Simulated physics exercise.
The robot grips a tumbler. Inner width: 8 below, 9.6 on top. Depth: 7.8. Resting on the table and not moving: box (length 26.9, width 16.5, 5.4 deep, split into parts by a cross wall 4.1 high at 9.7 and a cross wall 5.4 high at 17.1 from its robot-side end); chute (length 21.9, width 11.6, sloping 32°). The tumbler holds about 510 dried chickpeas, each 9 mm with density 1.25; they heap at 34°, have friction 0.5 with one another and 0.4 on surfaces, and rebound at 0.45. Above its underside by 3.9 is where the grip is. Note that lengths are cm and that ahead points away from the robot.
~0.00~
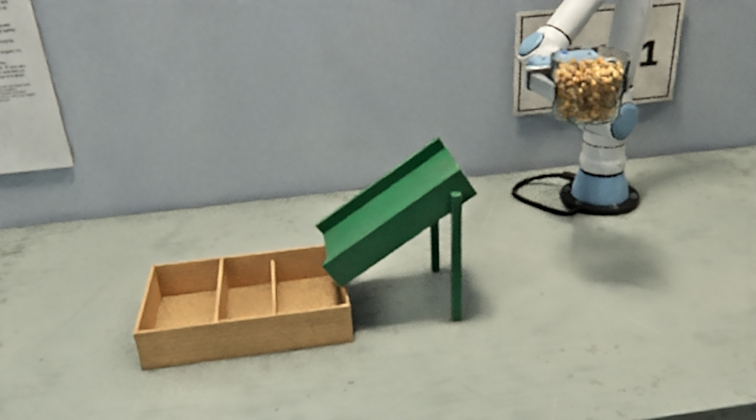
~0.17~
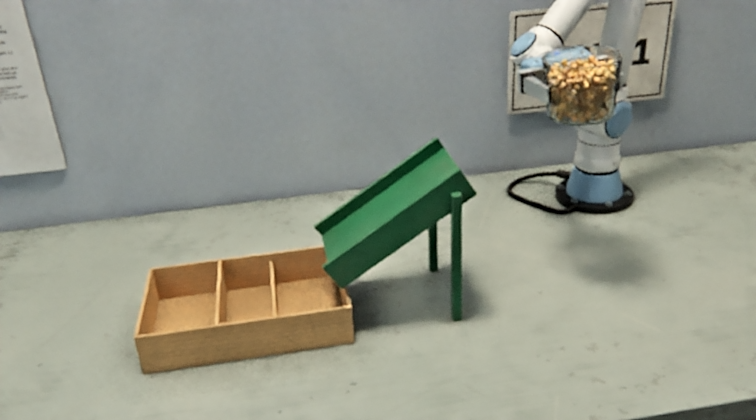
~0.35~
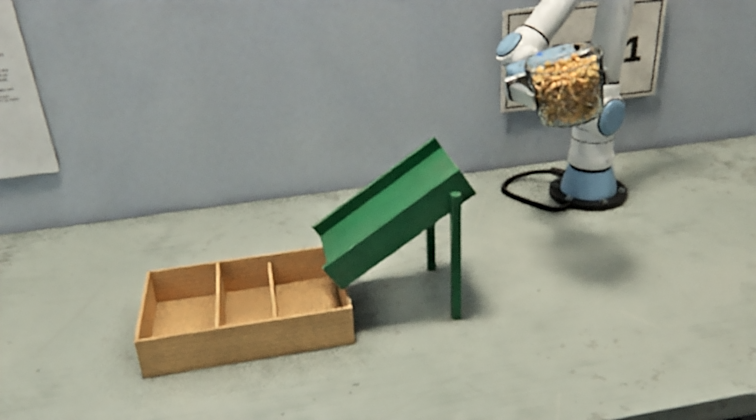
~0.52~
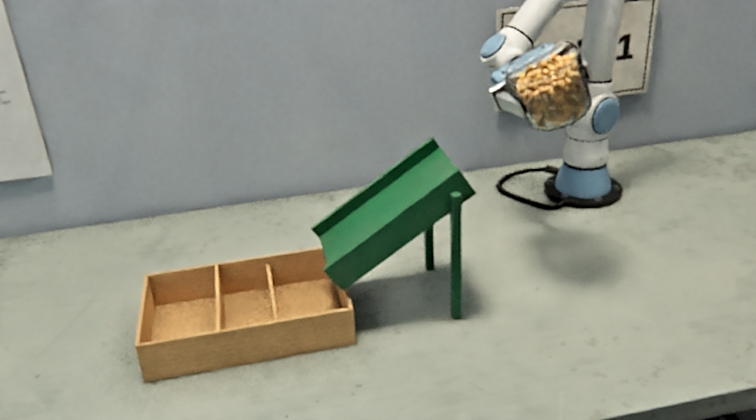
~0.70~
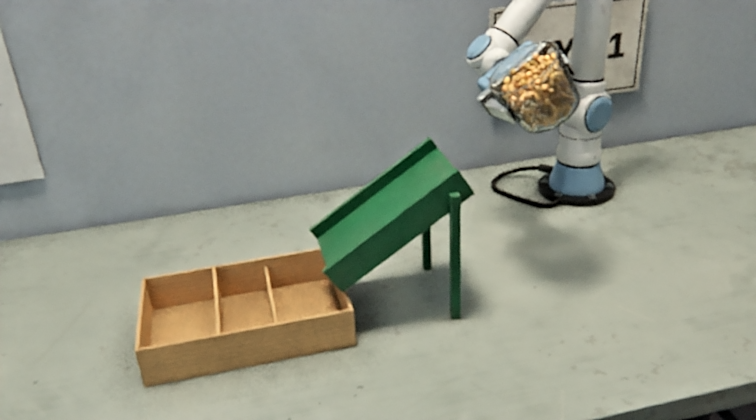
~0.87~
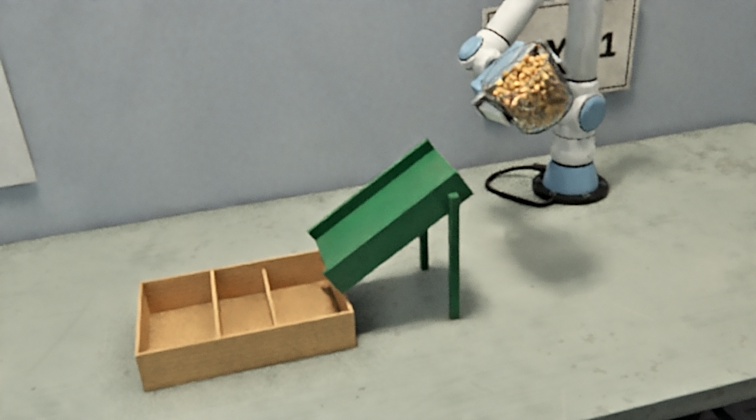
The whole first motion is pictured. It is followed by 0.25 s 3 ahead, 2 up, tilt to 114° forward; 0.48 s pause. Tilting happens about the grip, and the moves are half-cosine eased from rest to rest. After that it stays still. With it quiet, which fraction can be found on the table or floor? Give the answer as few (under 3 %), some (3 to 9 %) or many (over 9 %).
Many, over 9 %.
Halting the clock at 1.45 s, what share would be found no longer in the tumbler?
Share out: Near 95 %.
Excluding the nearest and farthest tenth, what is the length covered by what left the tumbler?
Length: Close to 24 cm.
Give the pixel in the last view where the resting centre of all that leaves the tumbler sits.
Near pixel (428, 290).
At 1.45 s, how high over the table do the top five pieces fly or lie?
They are some 28 centimetres up.
After 1.16 s, tilted 114° forward, highest piece 32 above the table; 375 in the tumbler, 135 on the chute or in flight.
After 1.45 s, tilted 114° forward, highest piece 27 above the table; 329 on the table or floor, 32 in the tumbler, 20 in the robot-side part, 129 on the chute or in flight.
After 1.80 s, tilted 114° forward, highest piece 2 above the table; 482 on the table or floor, 28 in the robot-side part.
After 2.85 s, tilted 114° forward, highest piece 1 above the table; 482 on the table or floor, 28 in the robot-side part.
In the end, 482 on the table or floor, 28 in the robot-side part. That is 95 % on the table or floor.
